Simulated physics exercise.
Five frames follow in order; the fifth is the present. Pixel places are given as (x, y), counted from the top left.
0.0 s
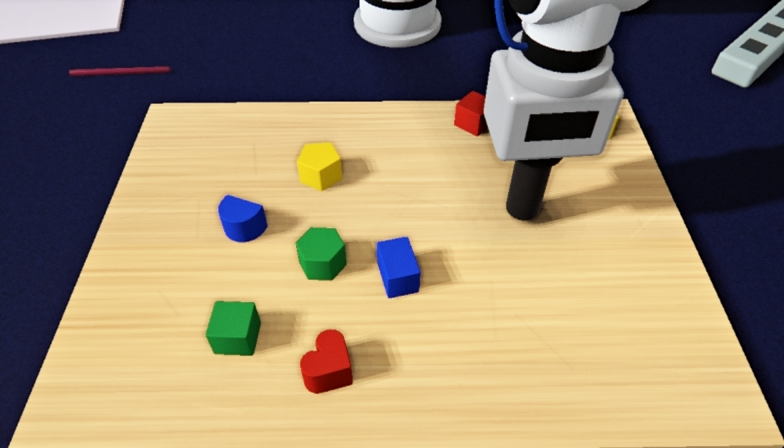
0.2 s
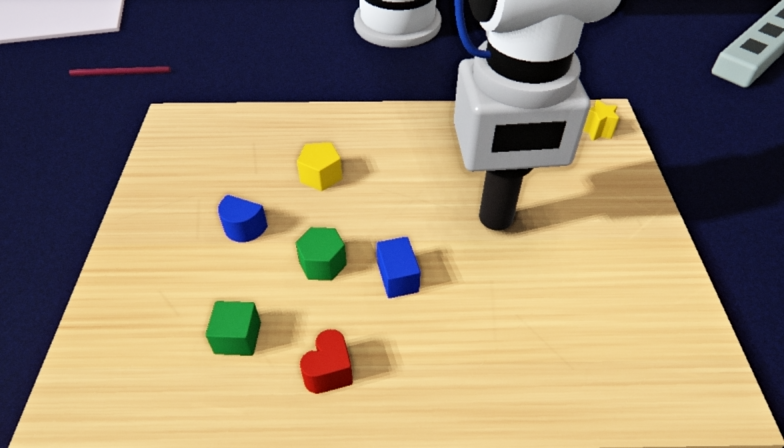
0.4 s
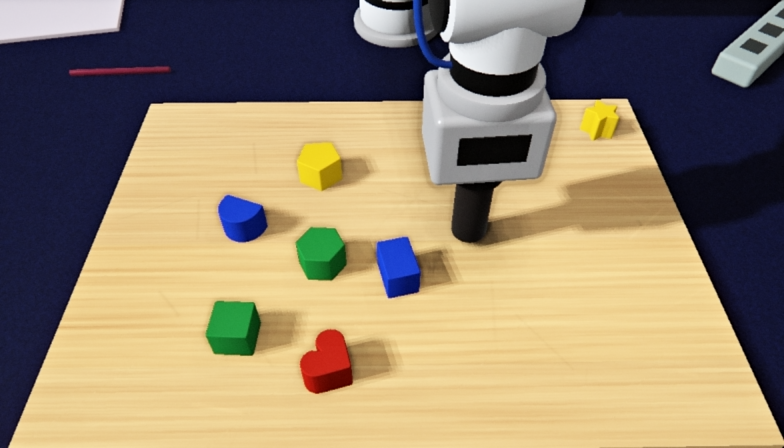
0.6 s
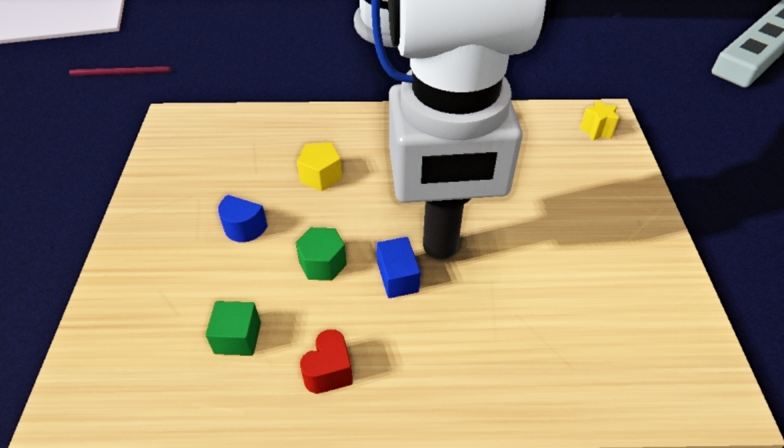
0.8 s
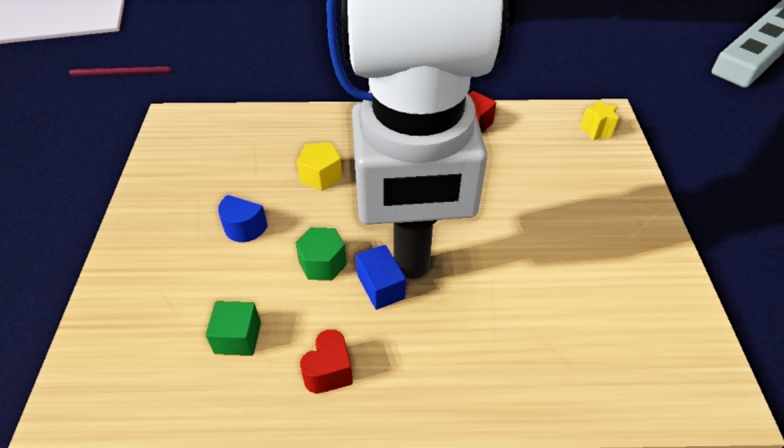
On a wooden board, a robot arm moves left and nudges a blue block slightly left.
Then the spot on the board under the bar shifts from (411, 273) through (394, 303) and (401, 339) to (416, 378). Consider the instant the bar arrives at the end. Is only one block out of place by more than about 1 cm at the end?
Yes.
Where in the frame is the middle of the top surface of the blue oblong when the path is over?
I'd place it at (356, 281), taking the centre of its top.
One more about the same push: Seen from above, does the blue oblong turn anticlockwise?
That would be a no.
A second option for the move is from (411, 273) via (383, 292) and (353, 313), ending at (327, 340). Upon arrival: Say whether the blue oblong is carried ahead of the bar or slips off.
I expect it to be beside or behind the bar.
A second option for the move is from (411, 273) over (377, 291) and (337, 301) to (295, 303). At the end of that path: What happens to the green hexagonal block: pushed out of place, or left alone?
By the last moment of the path, the green hexagonal block has stayed put.
The first path, step by step. One third of the way, bar at (394, 298); blue oblong at (356, 281), turned 30° clockwise.
Two thirds of the way, bar at (402, 334); blue oblong at (356, 281), turned 30° clockwise.
At the end, bar at (416, 371); red heart-shaped block still; blue oblong at (356, 281), turned 30° clockwise.
